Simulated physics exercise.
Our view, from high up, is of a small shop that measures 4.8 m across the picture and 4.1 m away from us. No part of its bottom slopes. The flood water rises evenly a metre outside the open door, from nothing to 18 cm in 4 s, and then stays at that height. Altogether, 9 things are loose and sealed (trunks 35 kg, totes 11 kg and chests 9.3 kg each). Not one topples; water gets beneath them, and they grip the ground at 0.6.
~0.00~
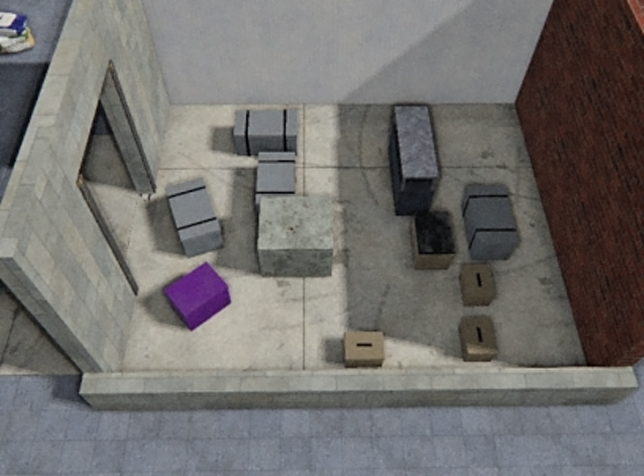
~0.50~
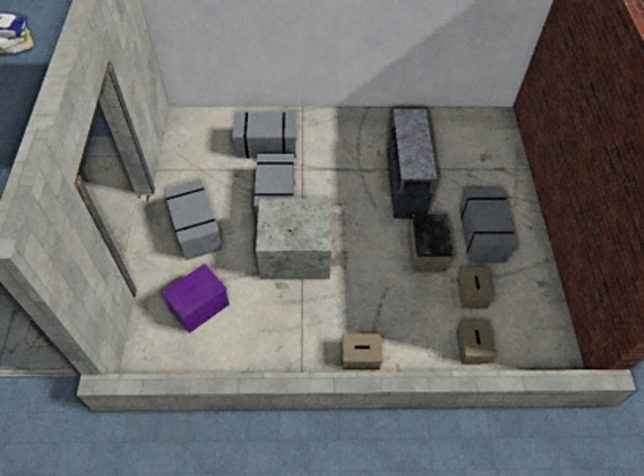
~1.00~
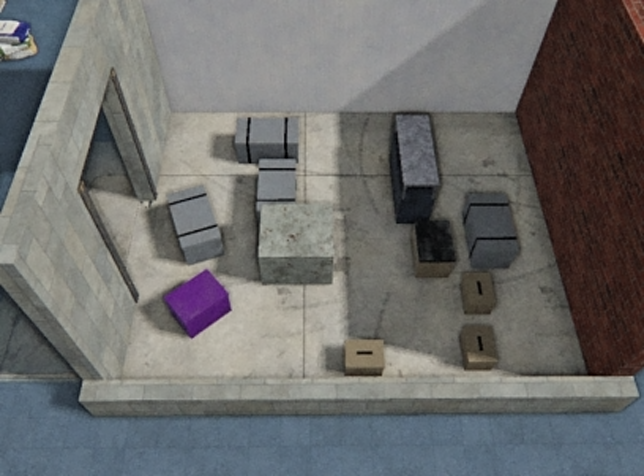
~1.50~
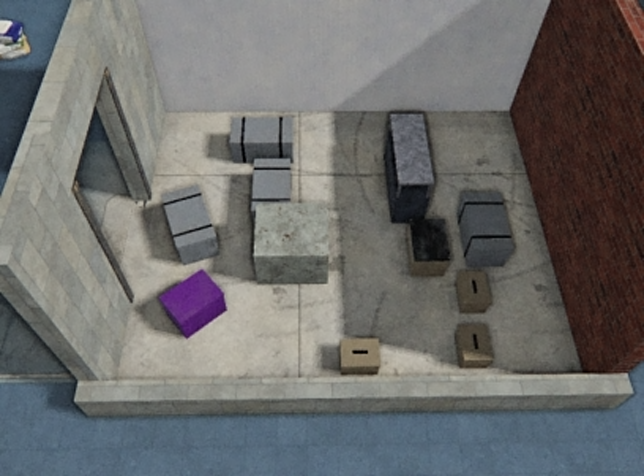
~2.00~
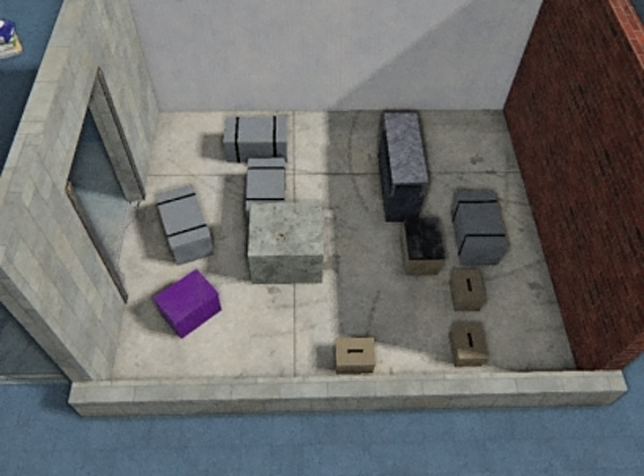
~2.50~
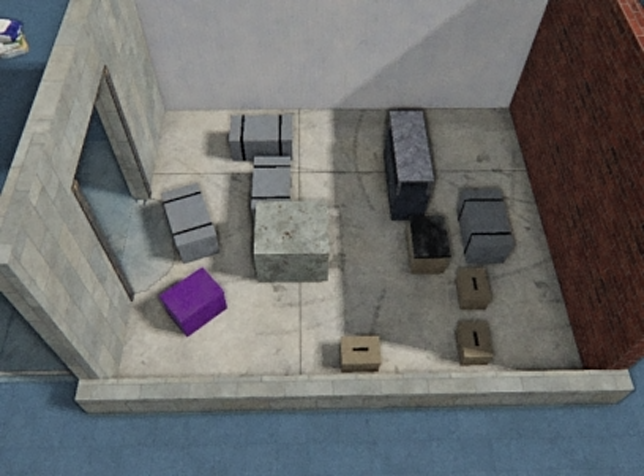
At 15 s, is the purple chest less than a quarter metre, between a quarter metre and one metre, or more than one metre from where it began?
More than one metre.
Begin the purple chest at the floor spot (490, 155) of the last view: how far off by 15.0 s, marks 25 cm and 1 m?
Answer: It inches along.
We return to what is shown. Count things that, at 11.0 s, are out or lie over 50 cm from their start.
Count then: 2.
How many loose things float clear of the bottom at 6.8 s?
1 of them.
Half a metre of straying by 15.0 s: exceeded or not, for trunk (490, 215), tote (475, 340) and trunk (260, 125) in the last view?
Order as asked: Below, below, below.
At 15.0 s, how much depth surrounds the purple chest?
Near 10 cm deep.
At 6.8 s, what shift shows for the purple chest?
Close to 150 cm.
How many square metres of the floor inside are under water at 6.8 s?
Wet: Near 10.5 m2.
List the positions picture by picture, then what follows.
The first frame shows the purple chest at (196, 288), on the bottom; 0.0 m2 under water; 0 of 9 have shifted.
The second frame shows the purple chest at (194, 290) rests on the ground; water covers 0.0 m2; 0 of 9 have shifted.
The third frame shows the purple chest at (196, 295), on the bottom; 0.0 m2 under water; 0 of 9 have shifted.
The fourth frame shows the purple chest at (191, 295), on the bottom; water covers 0.0 m2; 0 of 9 have shifted.
The fifth frame shows the purple chest at (186, 295) rests on the ground; 0.0 m2 under water; 0 of 9 have shifted.
The sixth frame shows the purple chest at (192, 293) rests on the ground; water covers 0.4 m2; 0 of 9 have shifted.
After 3.5 s the purple chest is near (192, 294), 0.0 m from its start, aground; 0 afloat.
After 6.8 s the purple chest is near (328, 355), 1.6 m from its start, afloat; 1 afloat.
After 11.0 s the purple chest is near (363, 350), 1.9 m from its start, afloat; 2 afloat.
After 15.0 s the purple chest is near (410, 349), 2.3 m from its start, afloat; 4 afloat.
